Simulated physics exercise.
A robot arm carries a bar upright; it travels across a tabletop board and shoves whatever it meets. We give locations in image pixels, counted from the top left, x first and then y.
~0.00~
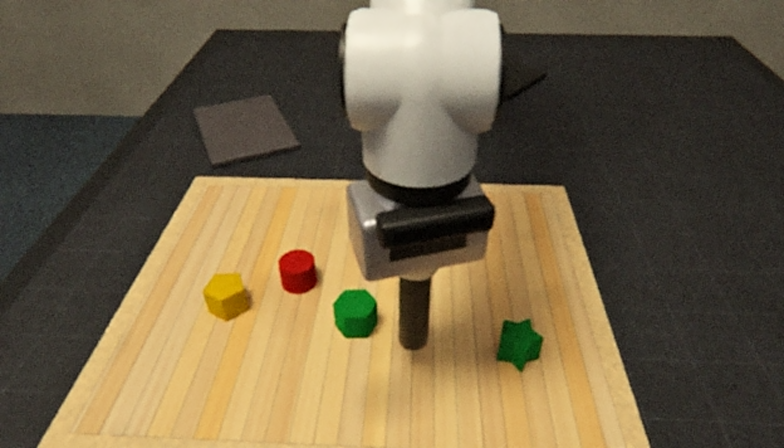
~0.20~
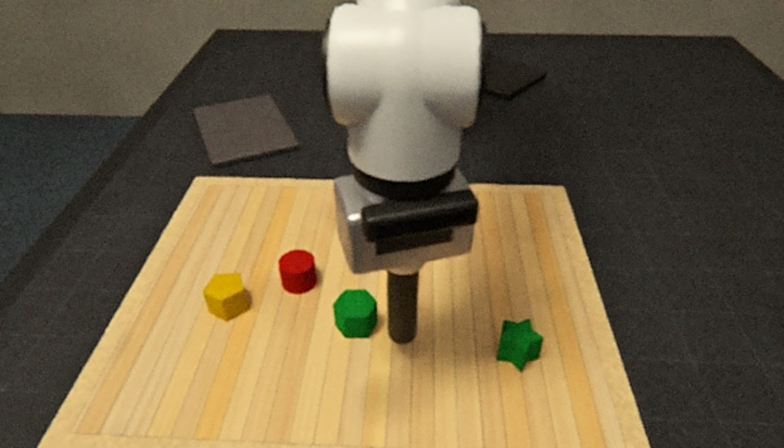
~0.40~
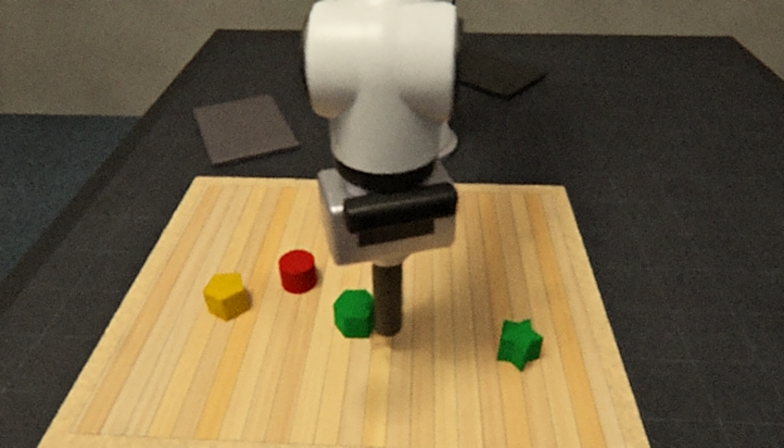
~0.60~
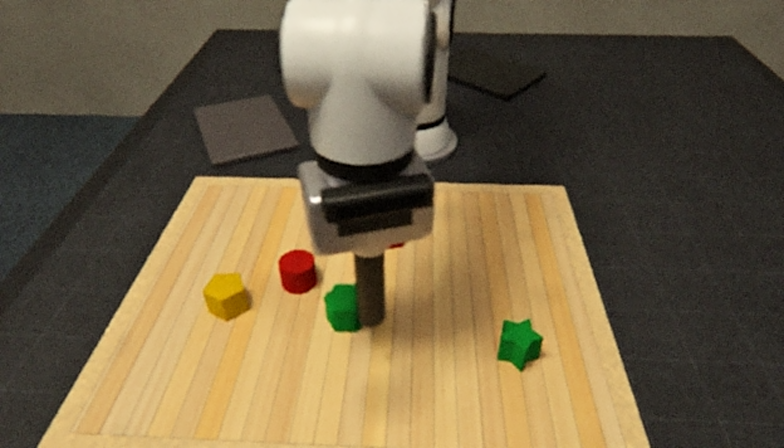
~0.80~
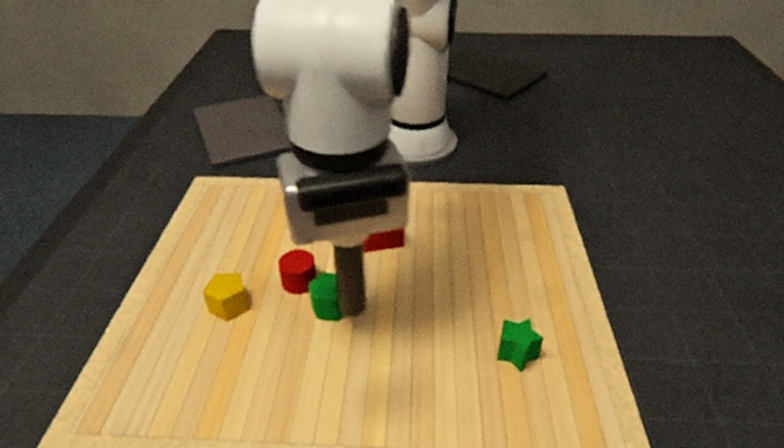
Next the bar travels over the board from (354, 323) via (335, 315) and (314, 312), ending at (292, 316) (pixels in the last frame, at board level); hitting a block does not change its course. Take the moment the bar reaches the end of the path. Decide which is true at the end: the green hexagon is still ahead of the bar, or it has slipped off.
Beside or behind, I predict.
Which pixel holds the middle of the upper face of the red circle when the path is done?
Roughly at (284, 247).
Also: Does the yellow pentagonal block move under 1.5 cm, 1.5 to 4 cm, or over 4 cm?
I reckon it covers less than 1.5 cm.
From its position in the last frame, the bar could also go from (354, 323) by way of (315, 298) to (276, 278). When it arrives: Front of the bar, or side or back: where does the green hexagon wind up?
In front, I predict.
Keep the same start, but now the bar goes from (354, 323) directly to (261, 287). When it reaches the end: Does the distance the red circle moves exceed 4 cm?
Going by the path, yes.
The first path, step by step. Halfway along, bar at (323, 297); red circle at (288, 252); green hexagon at (307, 272), turned 20° clockwise.
At the end, bar at (289, 301); yellow pentagonal block in place; red circle at (284, 247); green hexagon at (293, 270), turned 45° clockwise.
